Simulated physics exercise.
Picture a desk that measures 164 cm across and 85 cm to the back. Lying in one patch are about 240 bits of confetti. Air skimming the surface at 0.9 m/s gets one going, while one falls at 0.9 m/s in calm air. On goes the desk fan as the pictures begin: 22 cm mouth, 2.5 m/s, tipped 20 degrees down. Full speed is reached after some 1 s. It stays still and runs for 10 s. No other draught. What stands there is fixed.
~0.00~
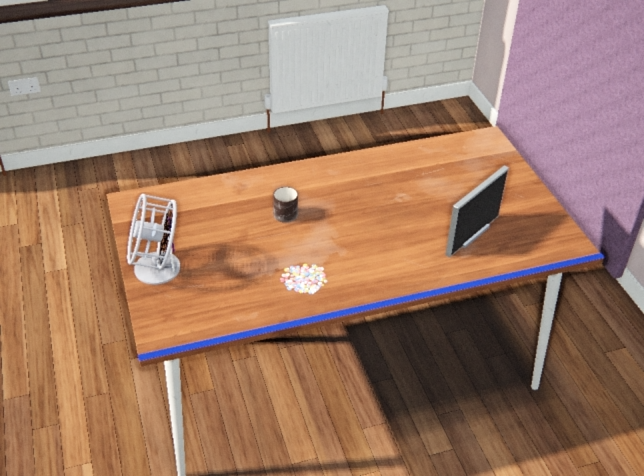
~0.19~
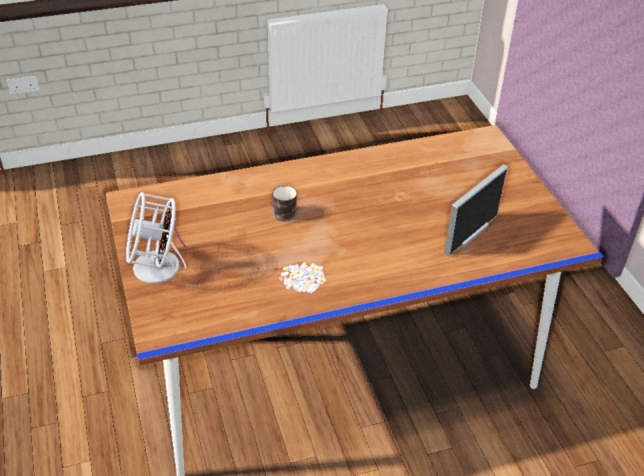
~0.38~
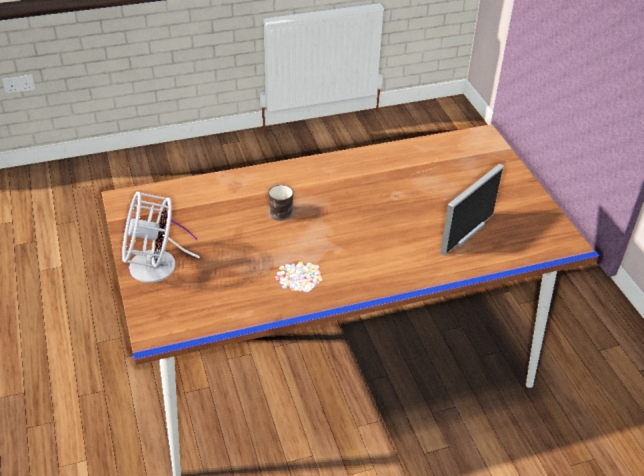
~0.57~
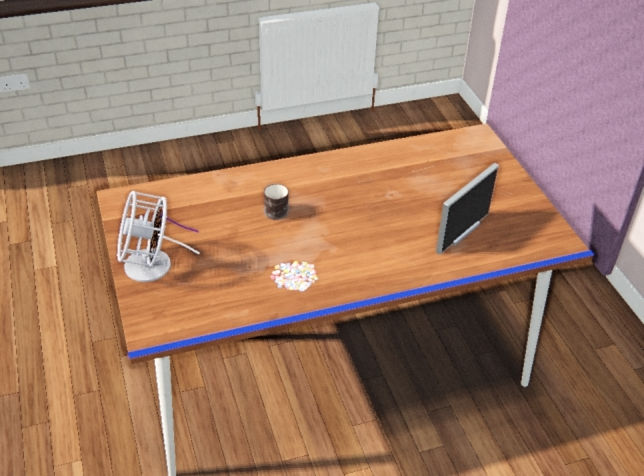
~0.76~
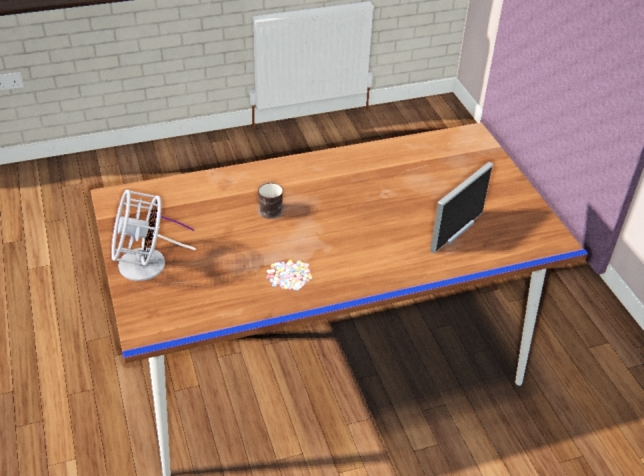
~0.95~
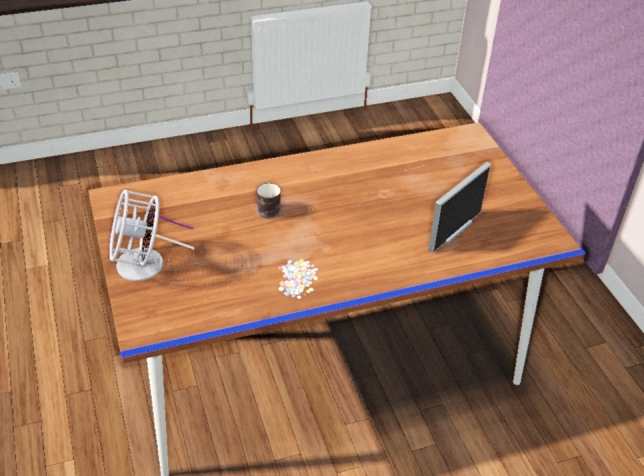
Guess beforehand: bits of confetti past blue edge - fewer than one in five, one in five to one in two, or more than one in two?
Guess: More than one in two.
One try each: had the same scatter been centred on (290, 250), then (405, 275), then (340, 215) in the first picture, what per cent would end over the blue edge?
Taking the three spots in order, you'd get around 15 percent, 100 percent and 0 percent.
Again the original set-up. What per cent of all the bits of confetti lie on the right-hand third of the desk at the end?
0 %.
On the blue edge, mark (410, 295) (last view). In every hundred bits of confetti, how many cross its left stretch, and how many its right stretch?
My take is close to 70 percent on the left side and near 30 percent on the right.
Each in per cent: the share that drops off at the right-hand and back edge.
Estimate: Right-hand ~ 0 %; back ~ 0 %.
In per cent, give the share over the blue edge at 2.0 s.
About 100 per cent.
After 2.0 s, 0 % are on the move or not yet settled, 100 % are over the blue edge.
After 3.2 s, 0 % are on the move or not yet settled, 100 % are over the blue edge.
After 5.5 s, 0 % are on the move or not yet settled, 100 % are over the blue edge.
After 10.0 s, at the end, 100 % are over the blue edge.
